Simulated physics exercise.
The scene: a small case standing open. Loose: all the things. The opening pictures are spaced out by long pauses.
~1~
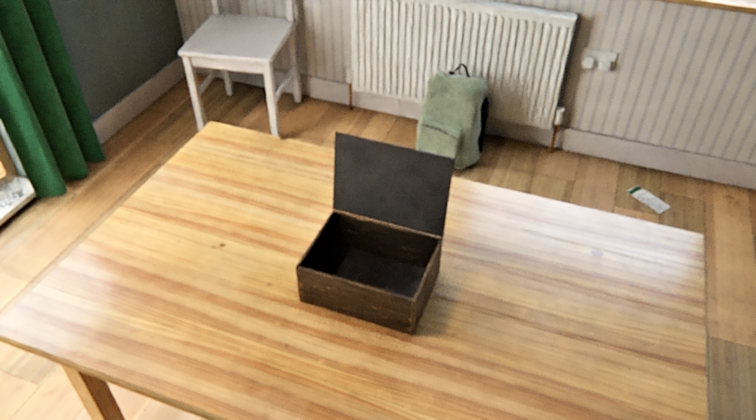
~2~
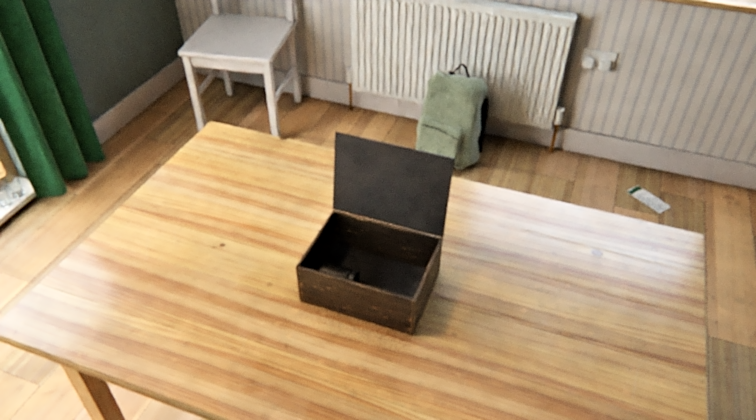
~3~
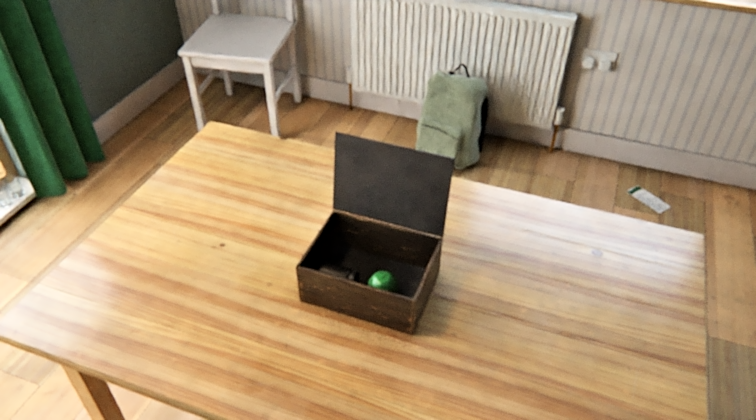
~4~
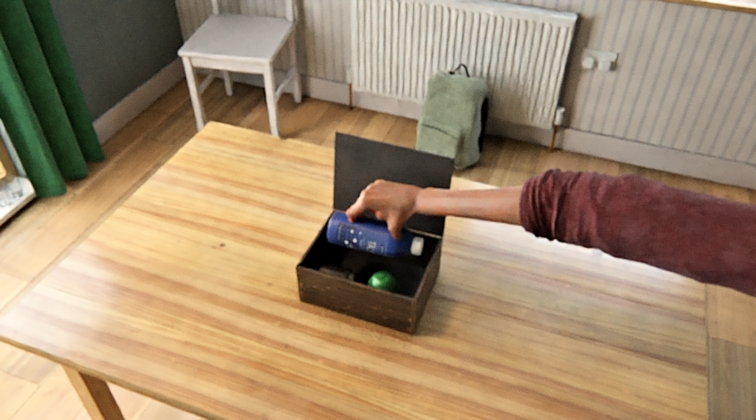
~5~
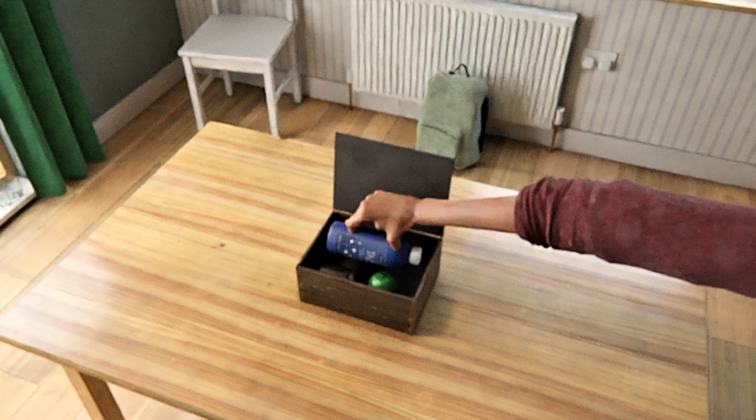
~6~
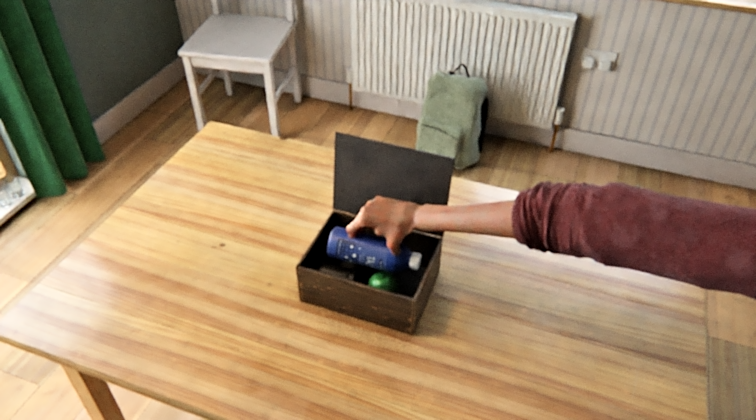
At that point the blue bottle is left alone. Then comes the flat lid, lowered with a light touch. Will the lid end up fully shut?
I expect the lid to fit.
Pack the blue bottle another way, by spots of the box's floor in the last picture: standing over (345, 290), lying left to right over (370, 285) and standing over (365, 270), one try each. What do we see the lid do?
First try: It gets propped open; second try: It comes fully down; third try: It gets propped open.
Then, 0.40 s on from there, blue bottle shifted about its own width near (388, 258).
Then, 1.30 s on from there, lid 80° above the rim; blue bottle shifted about its own width near (387, 260); black shaker shifted about its own width; green apple shifted a little.
Then, 1.70 s on from there, lid 46° above the rim; blue bottle shifted about its own width near (387, 260); black shaker shifted about its own width; green apple shifted a little.
Then, 2.00 s on from there, lid 5° above the rim; blue bottle shifted about its own width near (387, 260); black shaker shifted about its own width; green apple shifted a little.
In the end, lid shut; moved from the start, blue bottle; the other 2 unmoved. At the end, from the last picture's camera, blue bottle near (387, 260).
